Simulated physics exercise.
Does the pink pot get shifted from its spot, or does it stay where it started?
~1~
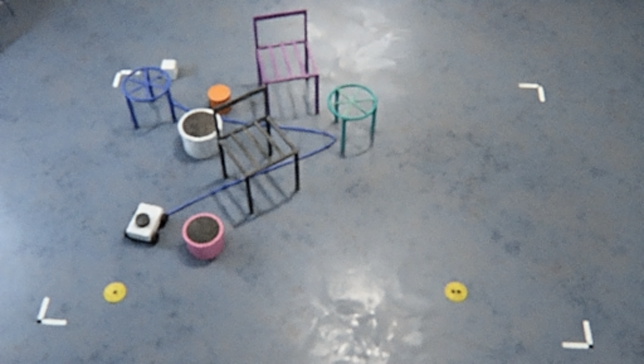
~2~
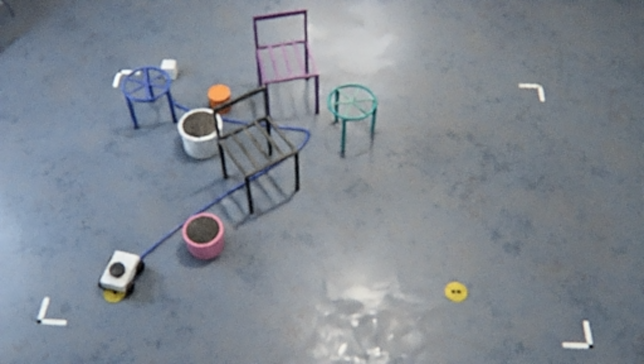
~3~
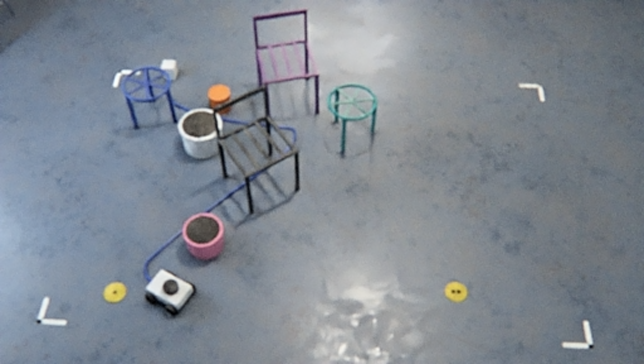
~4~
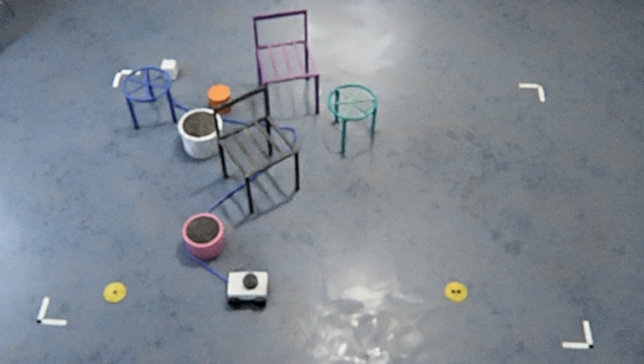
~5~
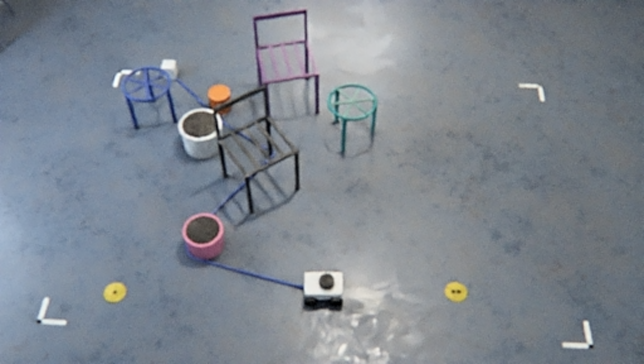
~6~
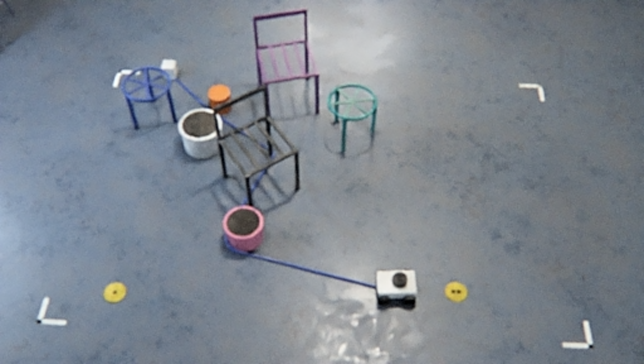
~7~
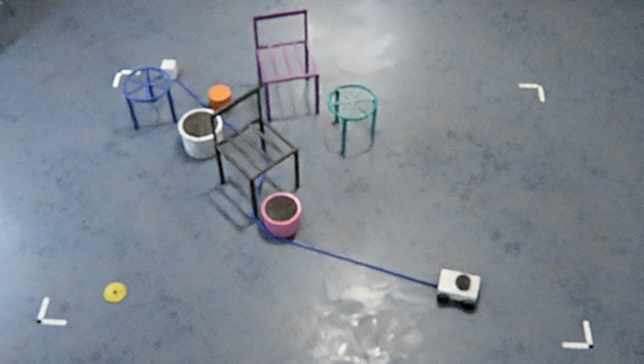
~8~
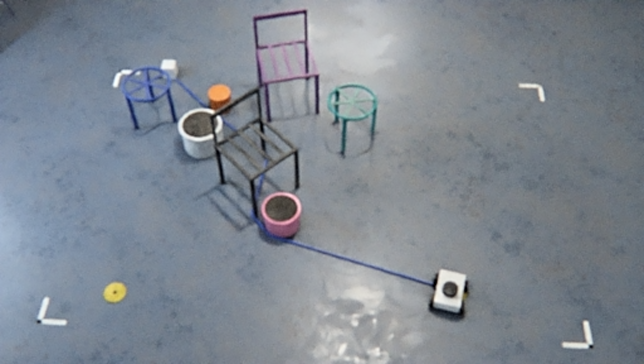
The pink pot gets shifted from its spot, ending up a little to the right of and above where it started.
